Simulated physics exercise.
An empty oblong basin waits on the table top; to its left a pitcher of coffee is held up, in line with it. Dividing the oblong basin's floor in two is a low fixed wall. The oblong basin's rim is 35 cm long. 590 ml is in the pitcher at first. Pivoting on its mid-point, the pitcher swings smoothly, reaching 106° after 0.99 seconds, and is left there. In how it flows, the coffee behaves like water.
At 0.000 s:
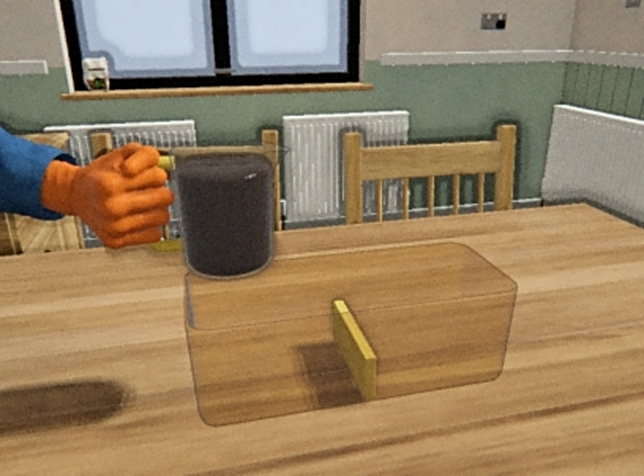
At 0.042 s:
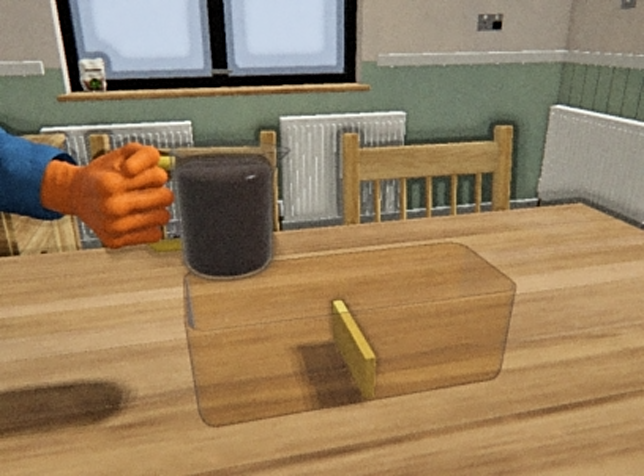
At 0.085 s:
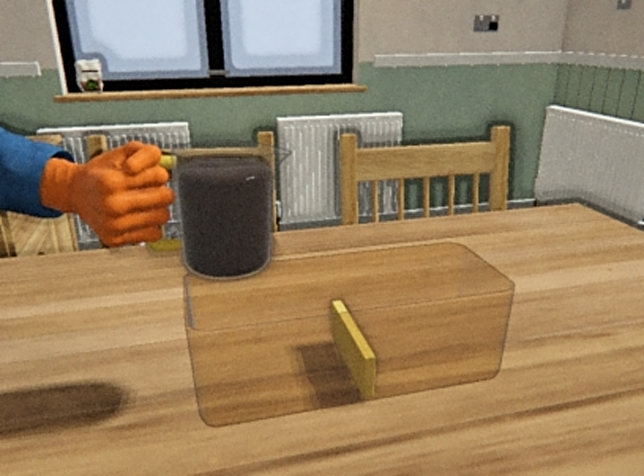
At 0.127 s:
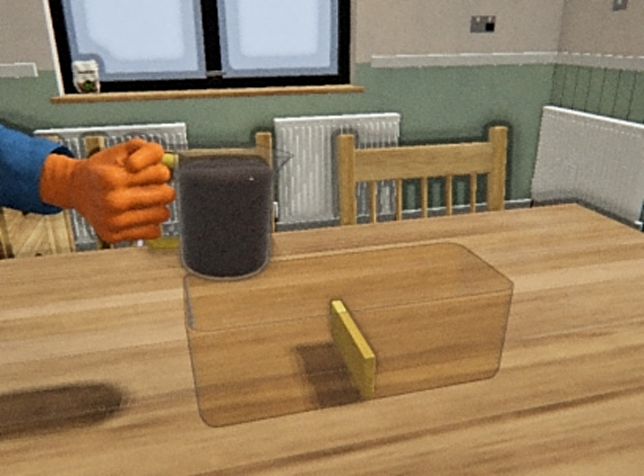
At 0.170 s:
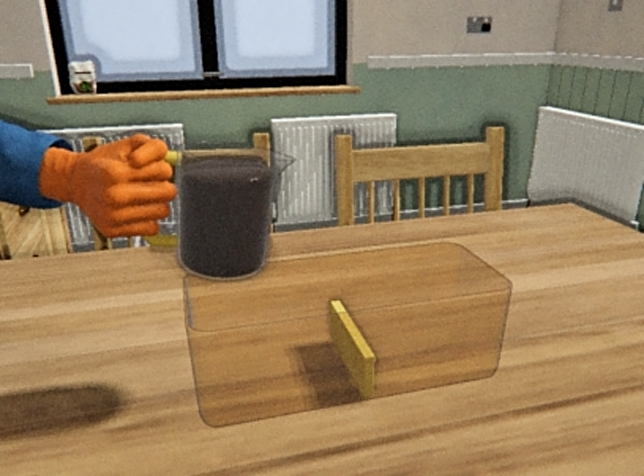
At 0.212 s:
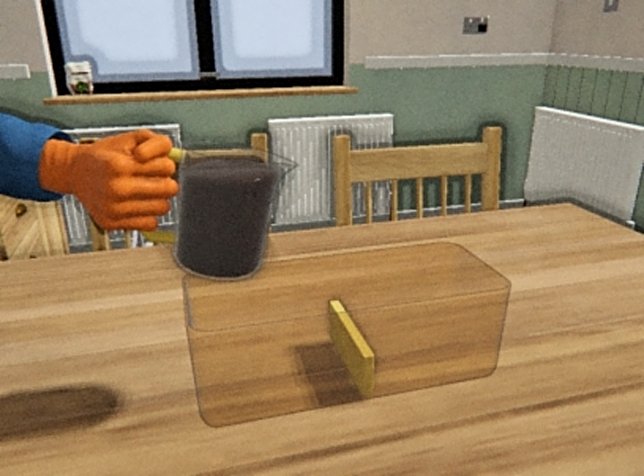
At a wooden table, a gloved hand slightly tilts a pitcher of dark liquid rightward.
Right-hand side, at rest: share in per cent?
27 per cent.
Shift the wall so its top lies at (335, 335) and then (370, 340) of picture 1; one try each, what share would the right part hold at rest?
65 % and 15 %.
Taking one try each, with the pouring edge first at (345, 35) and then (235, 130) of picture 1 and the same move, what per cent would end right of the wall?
90 and 5 %.
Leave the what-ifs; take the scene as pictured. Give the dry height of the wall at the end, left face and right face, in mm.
It's around 32 mm on the left side and around 44 mm on the right side.
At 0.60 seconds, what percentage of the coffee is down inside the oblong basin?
Some 7 per cent.
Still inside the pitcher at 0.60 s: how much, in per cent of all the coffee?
Roughly 80 percent.
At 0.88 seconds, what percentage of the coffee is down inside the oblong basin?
My estimate is about 62 percent.
By 0.60 s the tilt is 70° and 80 per cent is still to pour, 2 is left of the wall and 5 right of it.
By 0.88 s the tilt is 103° and 26 per cent is still to pour, 37 is left of the wall and 24 right of it.
By 1.17 s the tilt is 106° and 2 per cent is still to pour, 69 is left of the wall and 26 right of it.
By 1.49 s the tilt is 106° and 0 per cent is still to pour, 72 is left of the wall and 27 right of it.
At rest 72 per cent lies left of the wall, 27 right of it and 1 outside.
